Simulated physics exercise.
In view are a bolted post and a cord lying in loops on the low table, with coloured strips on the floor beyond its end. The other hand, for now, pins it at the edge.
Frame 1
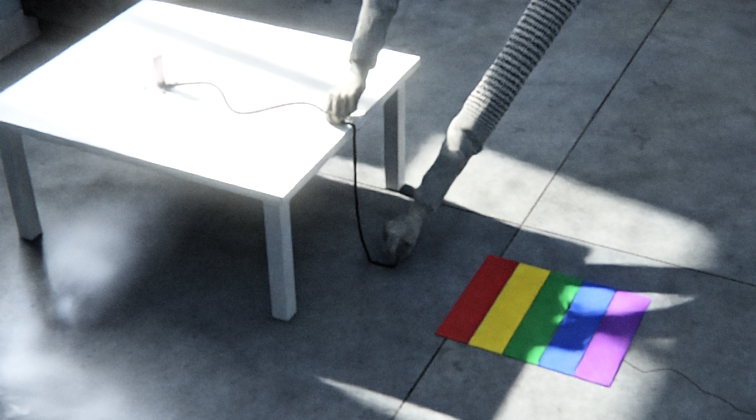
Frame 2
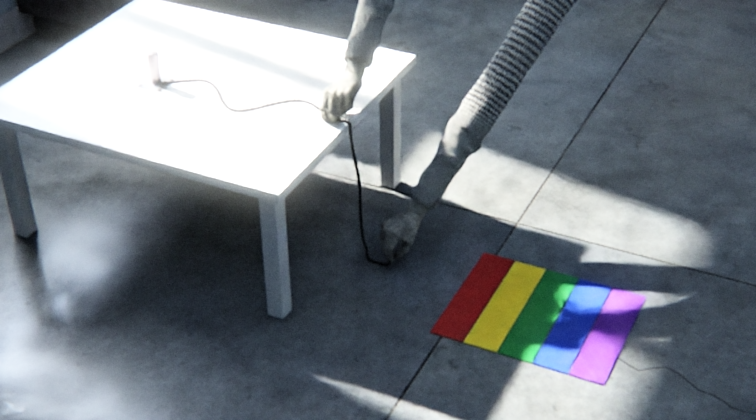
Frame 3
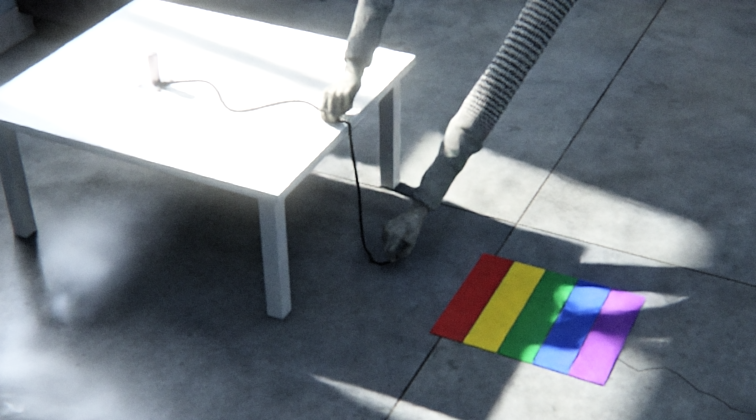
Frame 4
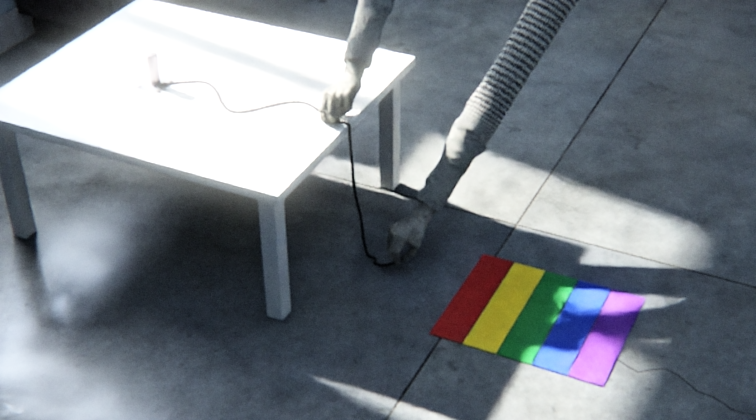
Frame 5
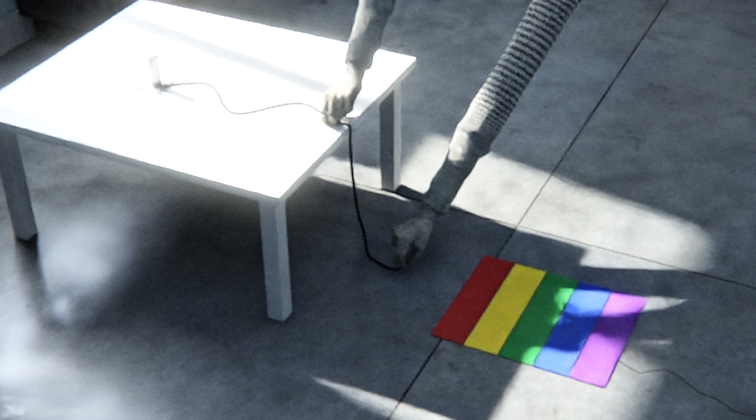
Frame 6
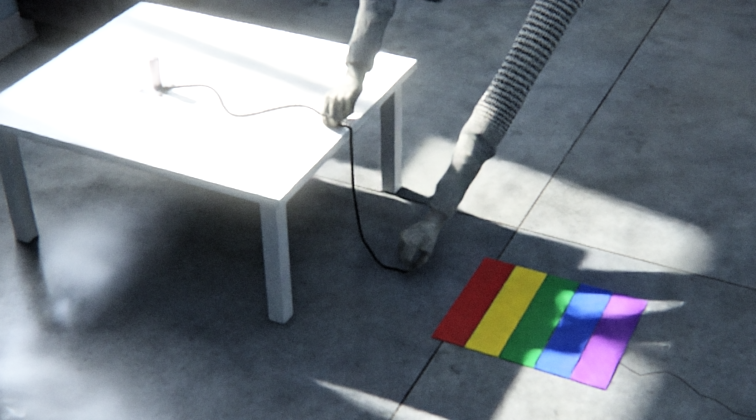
On a concrete floor beside a white table, one hand pins a dark cord at the edge while another shifts its end slightly right.
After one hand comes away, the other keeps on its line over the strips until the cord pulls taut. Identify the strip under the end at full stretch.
Strip: Green.
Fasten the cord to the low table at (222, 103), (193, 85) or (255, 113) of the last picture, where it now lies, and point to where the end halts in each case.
Taking the tries in turn: (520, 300), (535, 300) and (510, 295).
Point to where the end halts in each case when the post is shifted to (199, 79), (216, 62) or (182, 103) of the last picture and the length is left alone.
Roughly (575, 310), (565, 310) and (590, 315).
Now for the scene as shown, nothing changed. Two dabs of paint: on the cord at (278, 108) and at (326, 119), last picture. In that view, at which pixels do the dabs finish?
First one close to (305, 120), second close to (359, 143).
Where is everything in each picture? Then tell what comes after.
The first picture shows end (396, 258); red (460, 323); yellow (494, 334); green (528, 344); blue (564, 354); purple (599, 365).
The second picture shows end (394, 257); cord through (197, 80) (226, 106) (294, 101) (345, 122) (359, 183) (364, 243).
The third picture shows end (396, 258).
The fourth picture shows end (401, 261); cord through (196, 81) (226, 108) (294, 102) (344, 123) (354, 184) (365, 245).
The fifth picture shows end (406, 263).
The sixth picture shows end (413, 267); cord through (198, 85) (227, 111) (295, 105) (346, 127) (353, 186) (368, 248).
Soon after, end near (483, 287); over red.
Then, end near (521, 297); over yellow.
At full stretch, end near (543, 304); over green. The green one.
